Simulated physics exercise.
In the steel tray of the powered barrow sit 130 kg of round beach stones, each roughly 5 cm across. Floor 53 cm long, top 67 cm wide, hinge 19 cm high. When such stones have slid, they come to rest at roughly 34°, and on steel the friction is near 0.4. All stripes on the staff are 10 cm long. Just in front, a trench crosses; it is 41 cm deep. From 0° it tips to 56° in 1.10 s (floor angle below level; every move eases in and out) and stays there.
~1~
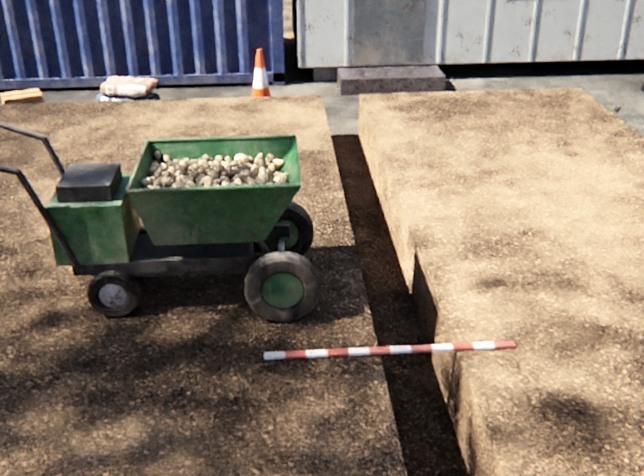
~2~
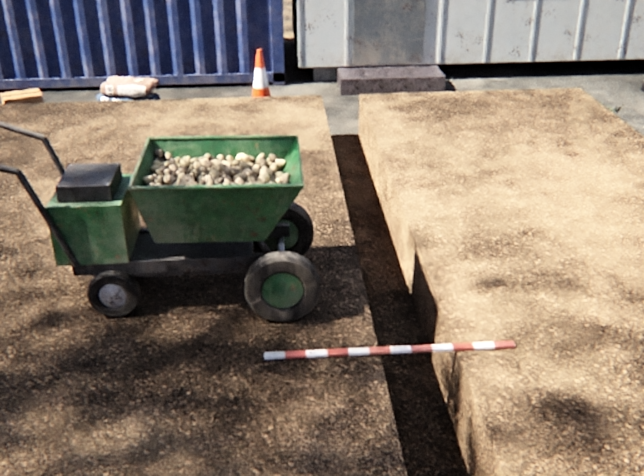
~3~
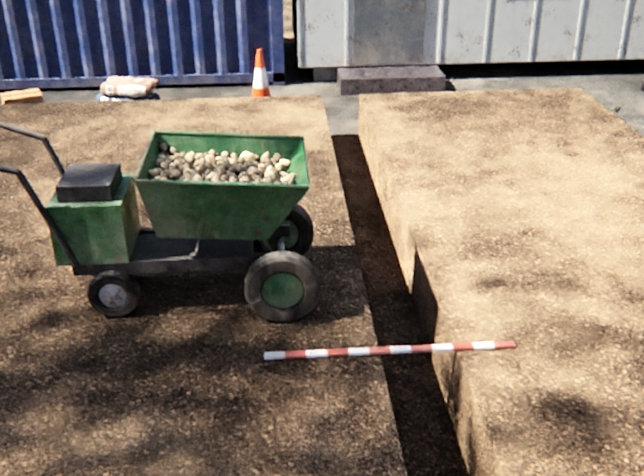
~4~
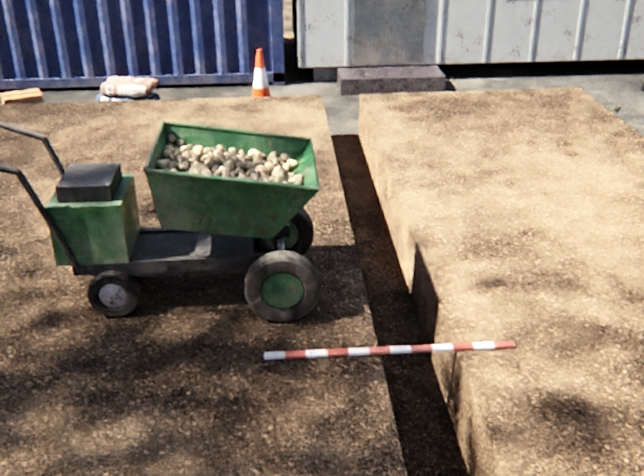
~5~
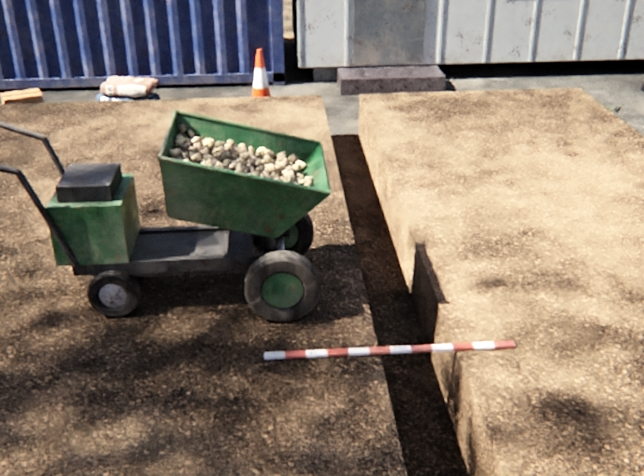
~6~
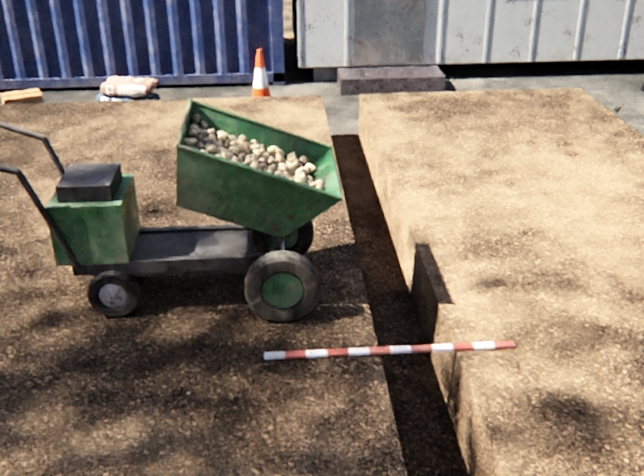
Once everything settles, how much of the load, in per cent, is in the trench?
Once it settles, about 35 per cent of the load is there.
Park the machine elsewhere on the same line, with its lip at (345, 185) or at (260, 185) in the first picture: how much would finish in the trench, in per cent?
10 % and 45 %.
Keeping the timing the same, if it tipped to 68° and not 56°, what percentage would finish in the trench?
About 60%.
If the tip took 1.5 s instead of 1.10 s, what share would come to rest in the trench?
My guess is near 40 percent.
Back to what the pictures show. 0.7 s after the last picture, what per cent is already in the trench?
Close to 10 per cent has got there by then.
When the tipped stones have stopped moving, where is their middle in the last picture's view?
About (410, 337).
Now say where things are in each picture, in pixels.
In the first picture, the tray is at 0°, its lip at (301, 185); the top of the load is at (200, 167).
In the second picture, the tray is at 1°, its lip at (303, 186); the top of the load is at (191, 164).
In the third picture, the tray is at 4°, its lip at (309, 187); the top of the load is at (187, 161).
In the fourth picture, the tray is at 9°, its lip at (319, 189); the top of the load is at (174, 151).
In the fifth picture, the tray is at 15°, its lip at (330, 193); the top of the load is at (185, 142).
In the sixth picture, the tray is at 21°, its lip at (342, 199); the top of the load is at (199, 132).
Then, 0.4 s after the last picture the floor is at 47°, 100 % in the tray; the foremost stones are at (358, 209).
Then, 0.7 s after the last picture the floor is at 56°, 90 % in the tray, 9 % in the trench; the foremost stones are at (433, 287).
Then, 1.1 s after the last picture the floor is at 56°, 69 % in the tray, 22 % in the trench, 9 % past the trench; the foremost stones are at (502, 279).
Then, 3.0 s after the last picture the floor is at 56°, 54 % in the tray, 35 % in the trench, 11 % past the trench; the foremost stones are at (581, 269).
